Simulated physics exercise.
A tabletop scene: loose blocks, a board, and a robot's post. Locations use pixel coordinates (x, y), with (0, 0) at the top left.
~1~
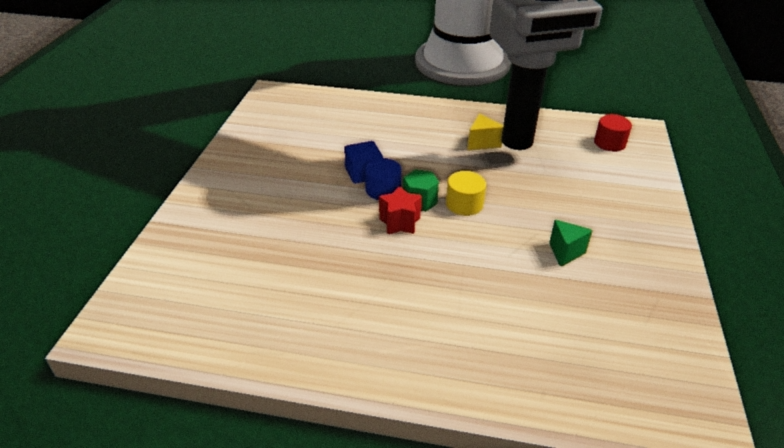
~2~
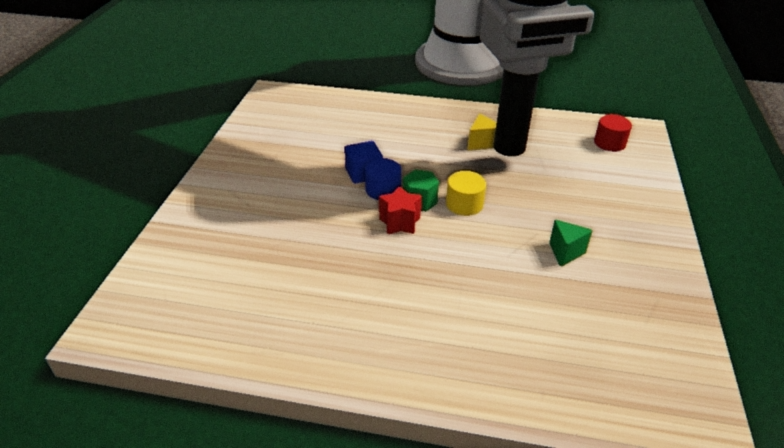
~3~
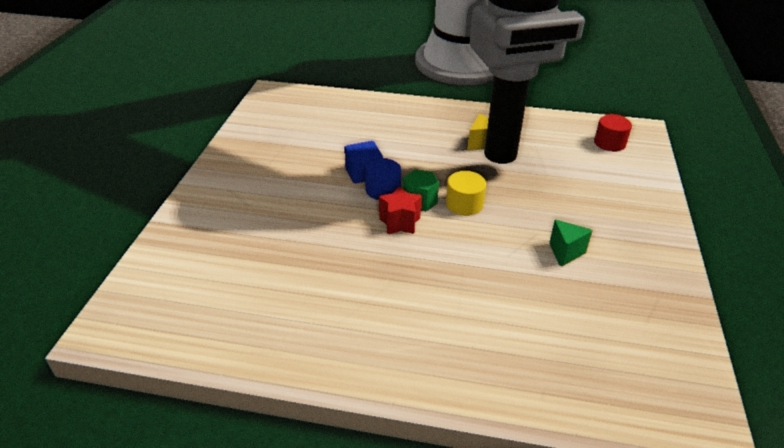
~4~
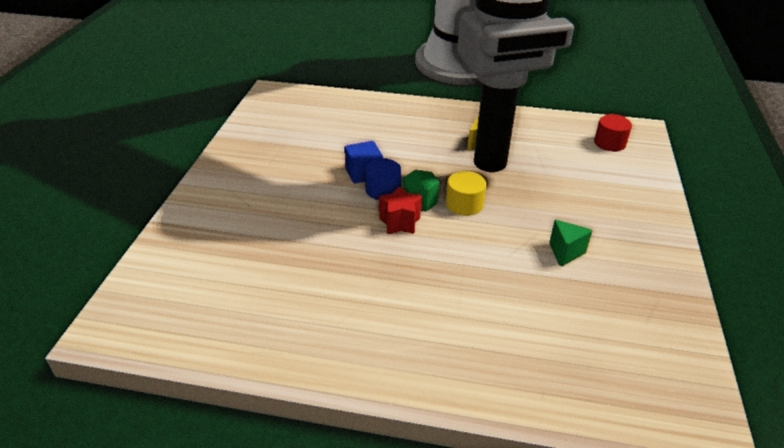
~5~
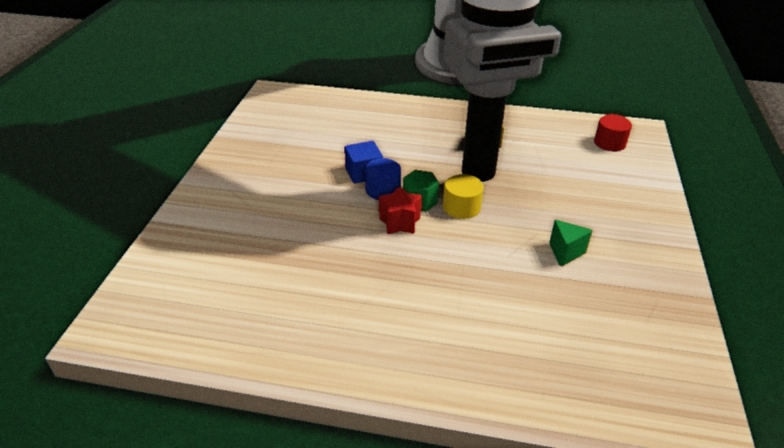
The clip shows colored blocks on a wooden board as a robot arm's black post moves toward the viewer and slightly left, passing in front of a yellow triangular block, then nudging the yellow disc slightly.
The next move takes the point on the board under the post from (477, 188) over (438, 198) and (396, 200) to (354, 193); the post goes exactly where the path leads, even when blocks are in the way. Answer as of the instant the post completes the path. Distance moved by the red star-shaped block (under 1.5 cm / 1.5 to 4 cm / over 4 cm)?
That one ends up 1.5 to 4 cm from where it is now.
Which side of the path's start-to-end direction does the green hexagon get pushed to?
Sideways shift: Left.
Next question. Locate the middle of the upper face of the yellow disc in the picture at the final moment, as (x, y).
It ends at (441, 200).
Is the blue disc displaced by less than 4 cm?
No, that is not how it ends up.
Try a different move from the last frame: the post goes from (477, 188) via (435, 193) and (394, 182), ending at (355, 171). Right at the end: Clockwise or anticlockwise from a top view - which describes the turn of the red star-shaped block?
Top view: Counterclockwise.
The first path, step by step. One third of the way, post (439, 182); red star-shaped block (397, 200), turned 15° anticlockwise; green hexagon (408, 181); yellow disc (444, 198).
Two thirds of the way, post (396, 184); blue disc (364, 168); red star-shaped block (383, 210), turned 50° anticlockwise; green hexagon (367, 189), turned 30° anticlockwise; yellow disc (441, 200).
At the end, post (354, 177); blue disc (324, 160); red star-shaped block (383, 210), turned 50° anticlockwise; green hexagon (351, 192), turned 60° anticlockwise; yellow disc (441, 200).
